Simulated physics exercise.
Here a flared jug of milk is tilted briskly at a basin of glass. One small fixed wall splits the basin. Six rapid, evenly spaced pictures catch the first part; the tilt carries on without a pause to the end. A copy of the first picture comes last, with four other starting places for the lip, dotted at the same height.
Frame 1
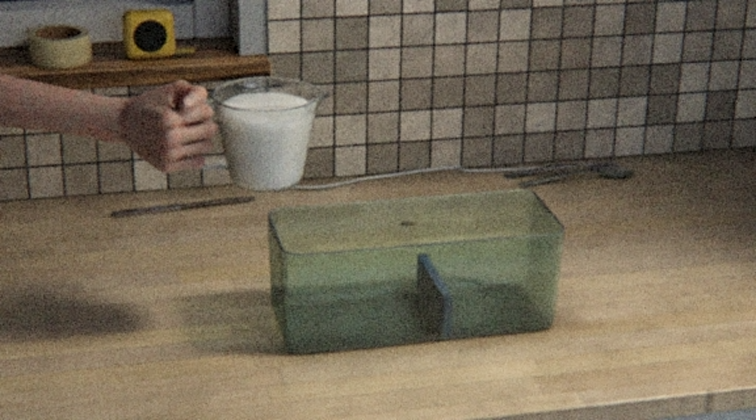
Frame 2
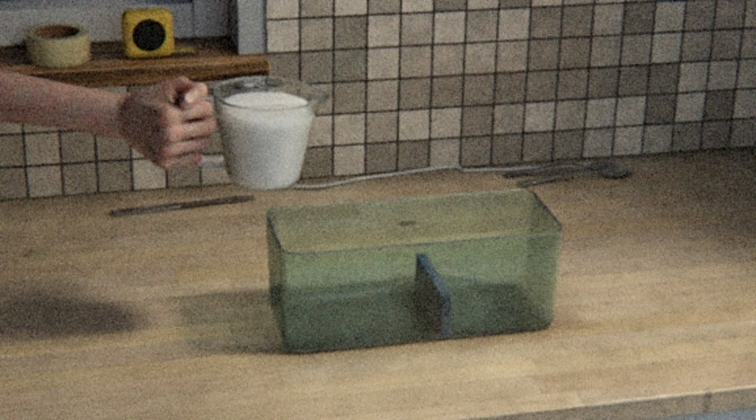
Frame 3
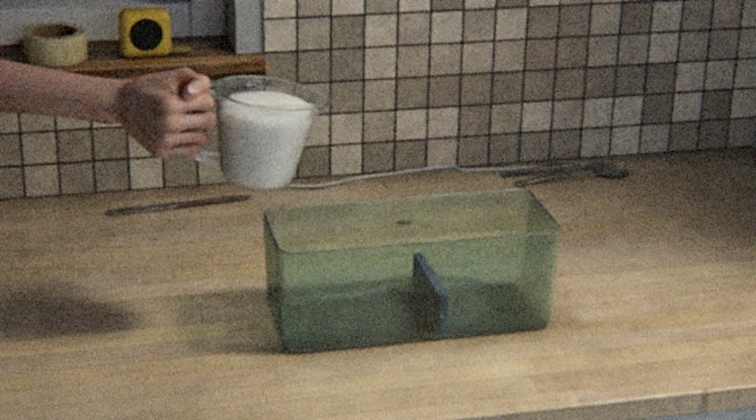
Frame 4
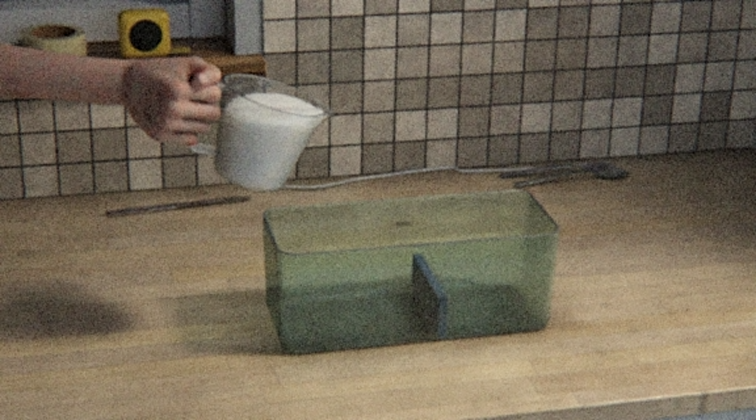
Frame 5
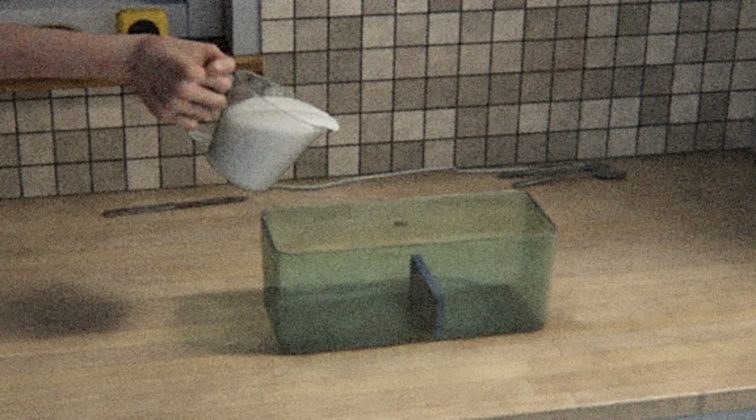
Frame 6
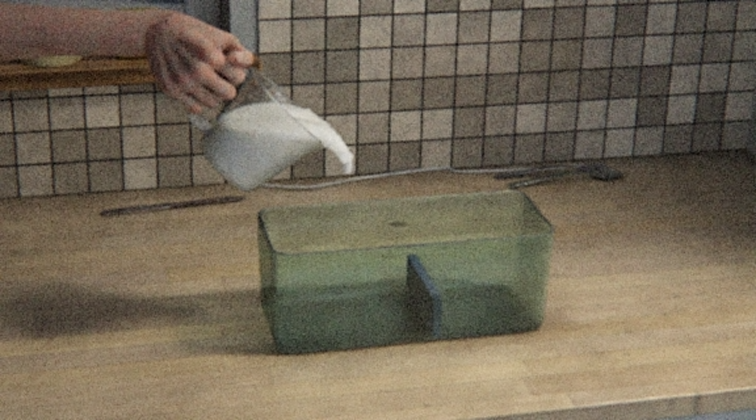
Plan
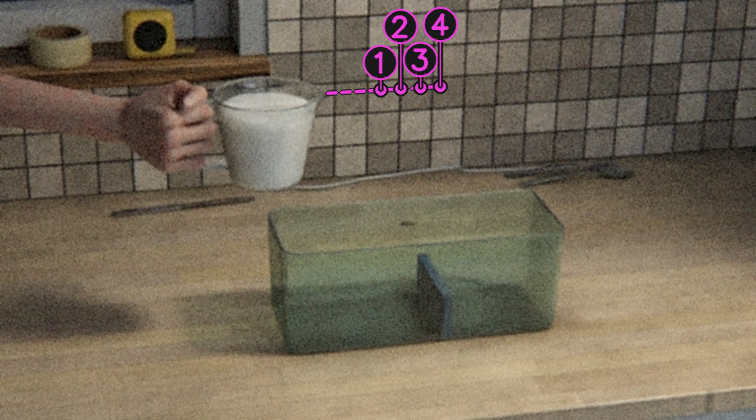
Glass jug of milk held by a hand tilting to the right above a green-tinted glass basin, milk starting over the lip.
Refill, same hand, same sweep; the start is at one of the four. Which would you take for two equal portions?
Best: 2.
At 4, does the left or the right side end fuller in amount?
More ends on the right.
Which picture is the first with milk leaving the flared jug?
In picture 5.
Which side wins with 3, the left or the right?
The right one.
In magenta, 1 at (380, 90); 2 at (400, 88); 3 at (420, 87); 4 at (440, 86).
With 1, about 77 % ends left of the wall and 21 % right of it.
With 2, about 53 % ends left of the wall and 46 % right of it.
With 3, about 28 % ends left of the wall and 71 % right of it.
With 4, about 12 % ends left of the wall and 87 % right of it.
